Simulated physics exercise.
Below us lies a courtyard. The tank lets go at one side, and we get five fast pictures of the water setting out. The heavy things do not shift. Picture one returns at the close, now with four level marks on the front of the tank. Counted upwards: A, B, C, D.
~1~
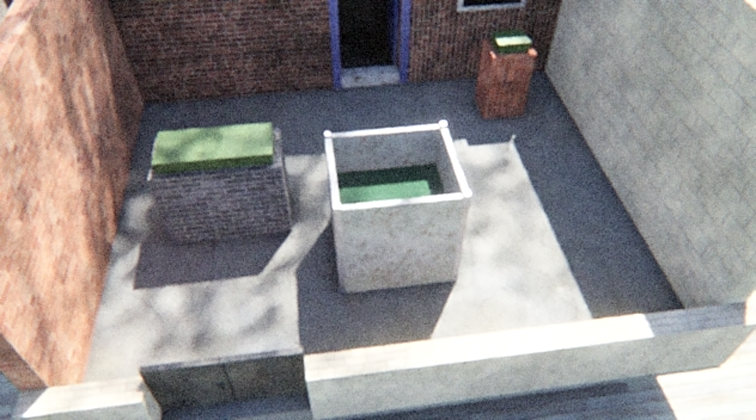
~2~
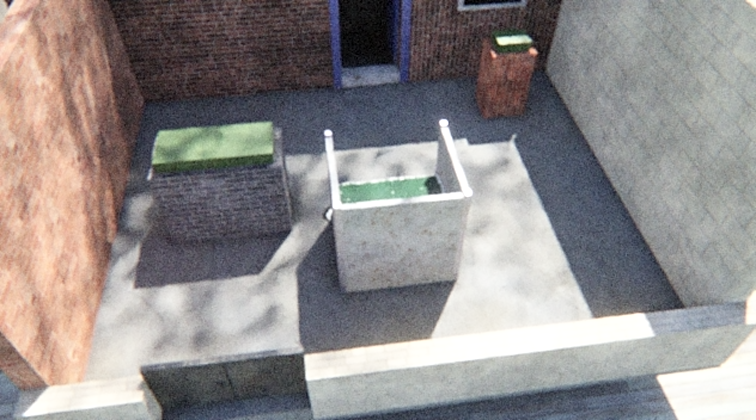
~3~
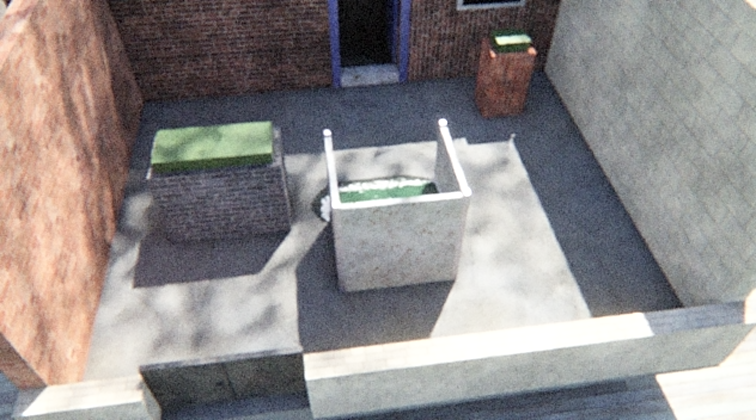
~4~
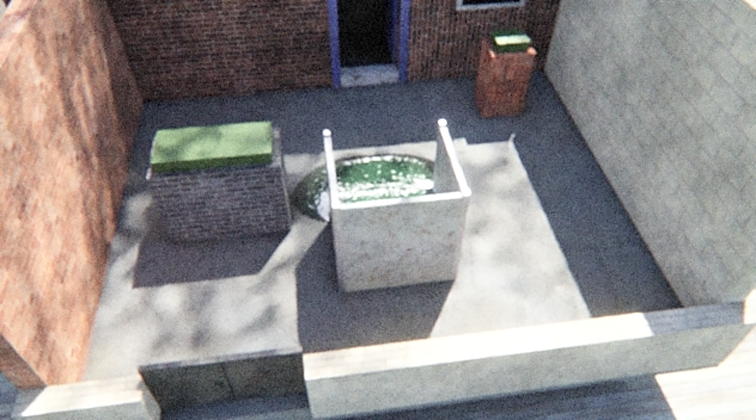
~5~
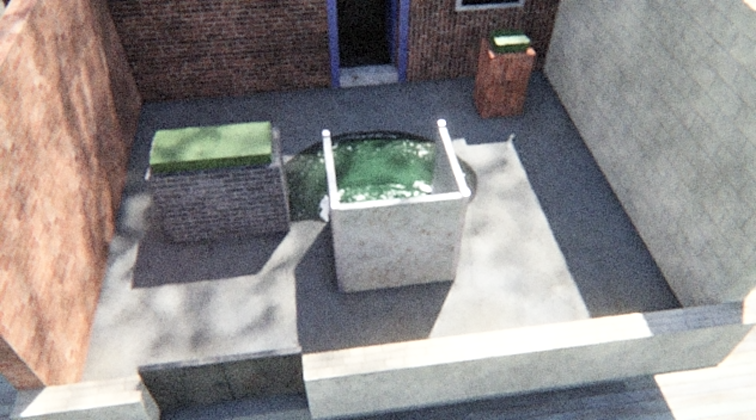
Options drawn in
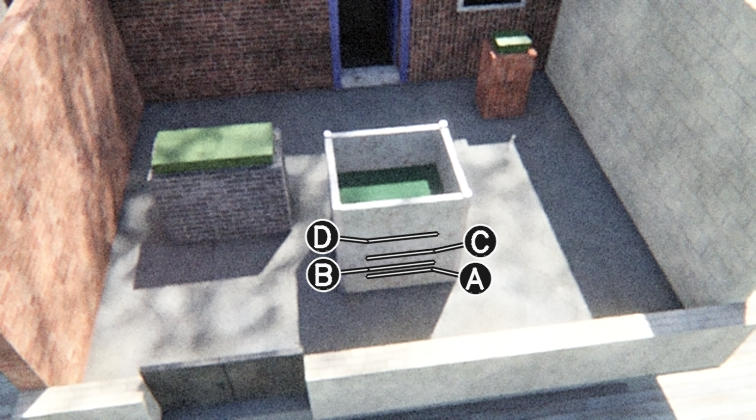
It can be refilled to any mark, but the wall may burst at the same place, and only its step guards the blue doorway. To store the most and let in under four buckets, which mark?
Line C.
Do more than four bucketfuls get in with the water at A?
No, not at all.
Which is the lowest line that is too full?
D it is.
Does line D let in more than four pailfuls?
Yes, that goes wrong.
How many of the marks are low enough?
Three.
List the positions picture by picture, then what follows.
Water in the tank at rest, its middle at (393, 199); foot of the blue doorway at (371, 86); shut gate at (225, 363).
Water covers 1 % of the ground, its front hidden from here.
Water covers 3 % of the ground, its front hidden from here.
Water covers 7 % of the ground and shows as far out as (300, 198).
Water covers 11 % of the ground and shows as far out as (295, 205).
On the marked copy, A at (400, 272); B at (400, 265); C at (401, 254); D at (402, 237); from the bottom up A, B, C, D.
With A, nothing gets over.
With B, nothing gets over.
With C, a bucket or two gets in.
With D, about 8 bucketfuls get in.
